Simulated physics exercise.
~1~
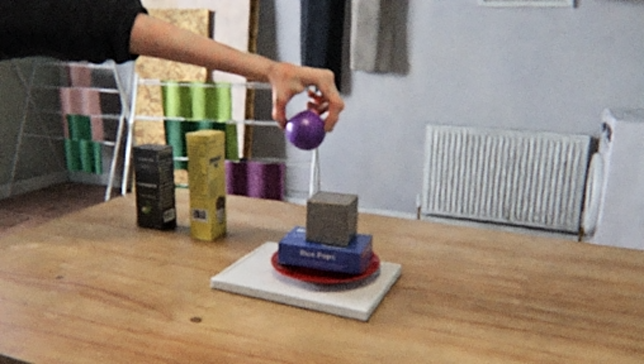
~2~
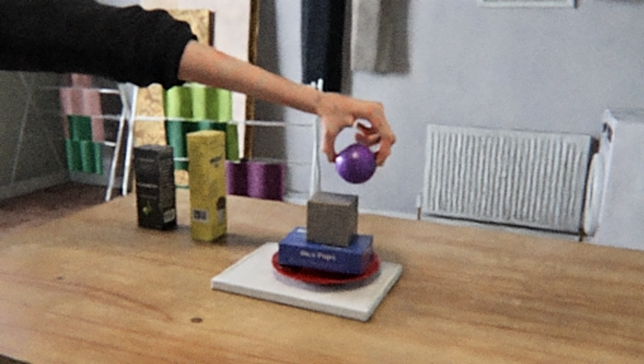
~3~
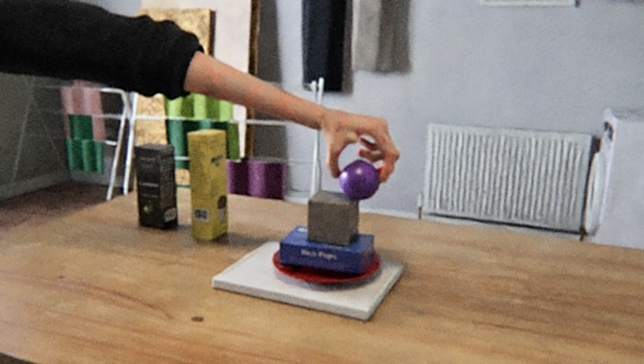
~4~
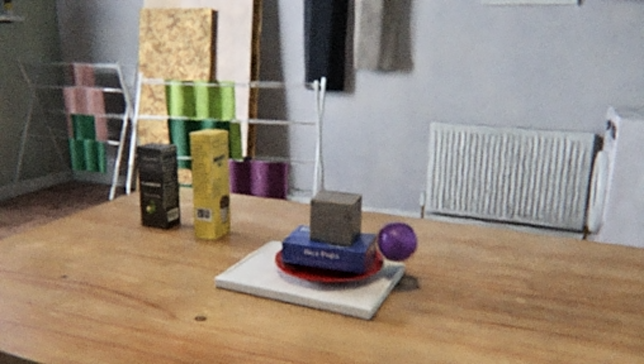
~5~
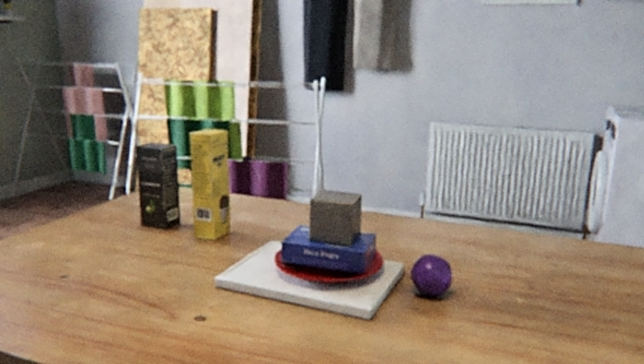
In this clip, a hand lowers a purple onion onto a grey block stacked on a blue packet, red plate and white tray, then lets go. The onion falls off the right side and ends up on the wooden table, while the other stacked things stay in place.
